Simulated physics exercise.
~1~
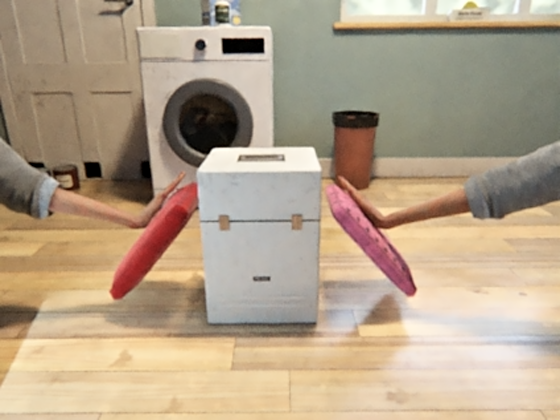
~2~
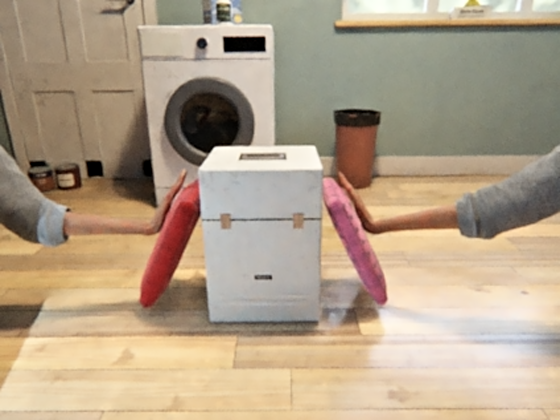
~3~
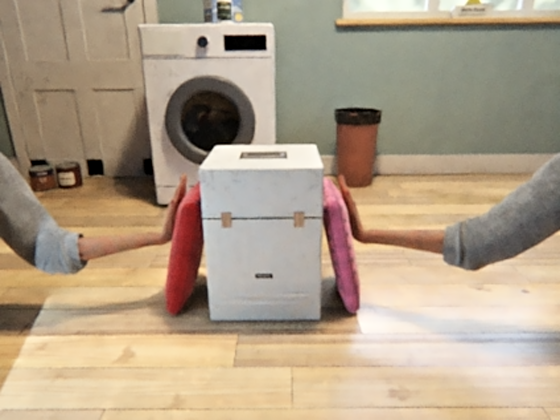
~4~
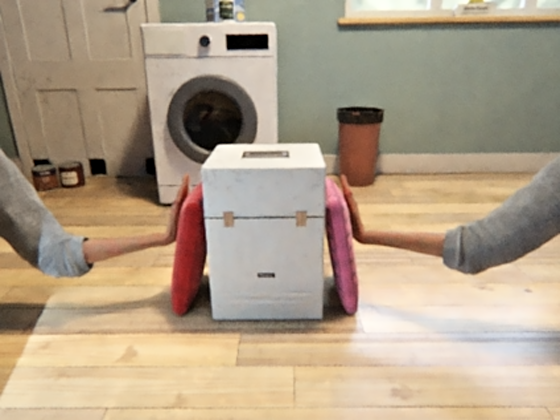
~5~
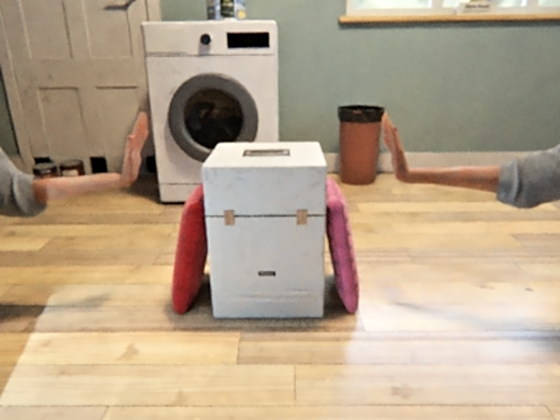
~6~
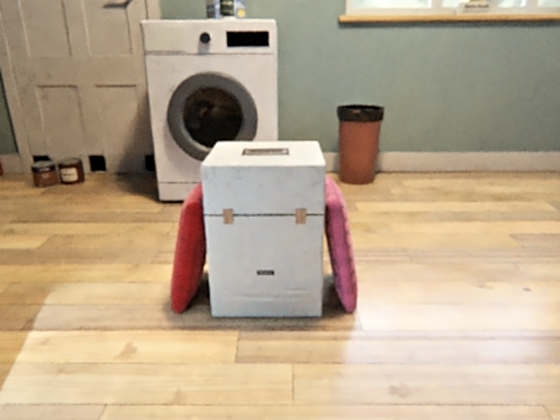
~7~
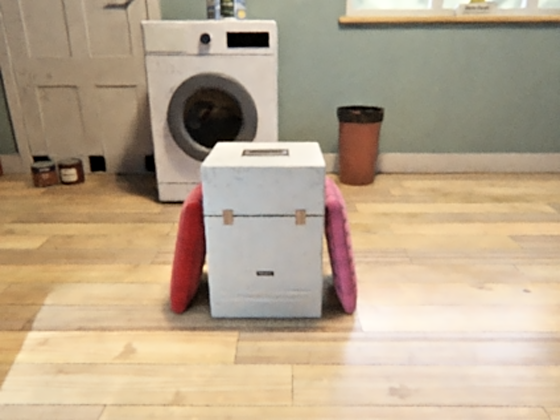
On a wooden floor in a room with a washing machine, two hands pushed a red pillow and a pink pillow against opposite sides of a white chest, then let go and drew away, leaving both pillows leaning there.
